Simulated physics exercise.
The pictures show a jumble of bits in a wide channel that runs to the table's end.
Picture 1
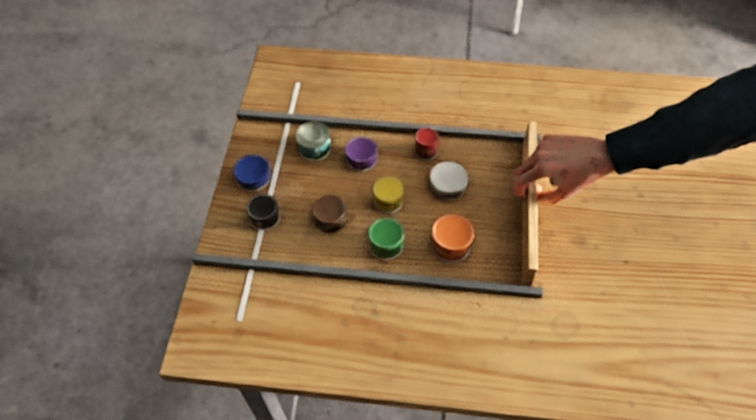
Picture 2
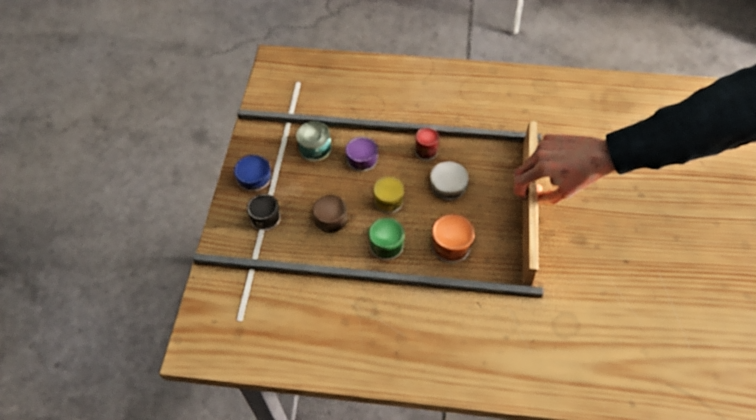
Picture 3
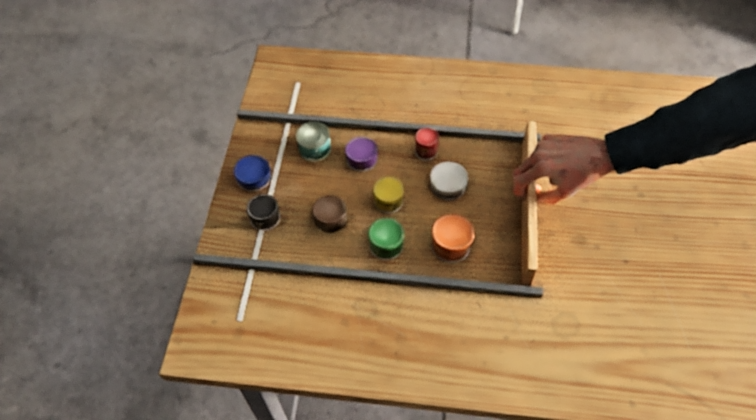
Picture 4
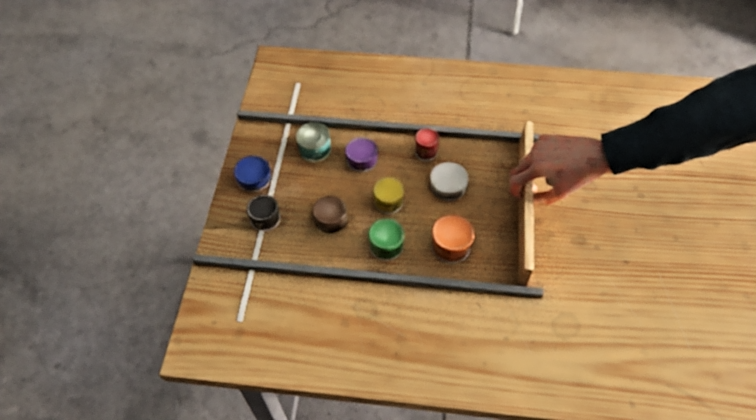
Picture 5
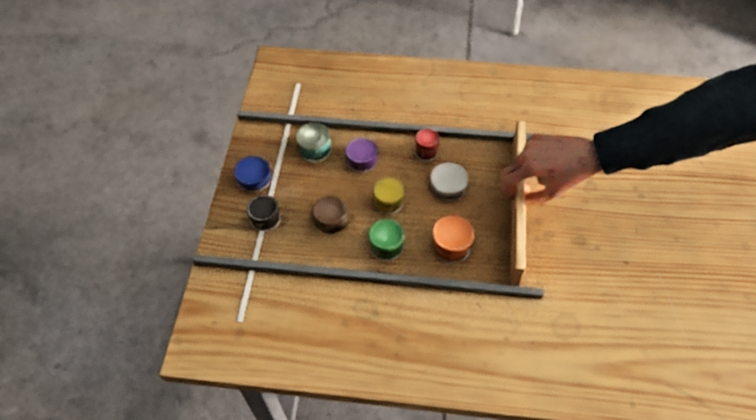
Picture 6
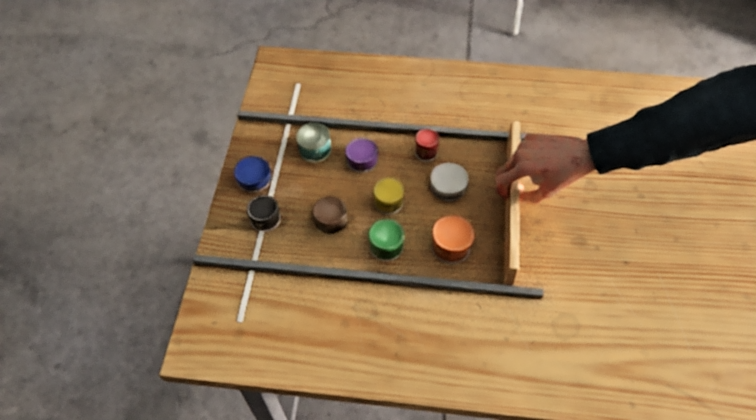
A hand held the wooden board at the right of a channel on a table, then slid it slightly left toward the colourful little pots and tins, which stayed where they were.
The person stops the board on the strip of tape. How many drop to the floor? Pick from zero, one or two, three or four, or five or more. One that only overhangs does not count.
The number that fall off is one or two.
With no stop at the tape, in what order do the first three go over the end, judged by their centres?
In order: The turquoise pot, the black tin, the blue tin.
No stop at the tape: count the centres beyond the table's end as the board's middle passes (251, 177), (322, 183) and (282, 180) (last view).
It would be 6, 0 and 1.
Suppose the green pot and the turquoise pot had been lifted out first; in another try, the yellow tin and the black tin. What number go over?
Fallen: 0, and 1 in the other try.
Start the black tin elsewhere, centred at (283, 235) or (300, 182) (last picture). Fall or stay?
The black tin is lost; holds on.
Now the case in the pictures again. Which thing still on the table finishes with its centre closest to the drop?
Foremost is the blue tin.
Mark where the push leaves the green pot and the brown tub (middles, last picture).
Near (210, 239) and (226, 195).
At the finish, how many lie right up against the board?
The number is 4.
Soon after, none off yet; blue tin at rest near (253, 175); black tin at rest near (264, 214); turquoise pot at rest near (314, 143).
Then, none off yet; blue tin at rest near (253, 175); black tin at rest near (264, 214); turquoise pot moving near (310, 142).
Further on, none off yet; blue tin at rest near (253, 175); black tin moved about its own width near (238, 216); turquoise pot moved well along near (254, 138).
By the end, the number that fall off is one or two; fallen, turquoise pot and black tin.
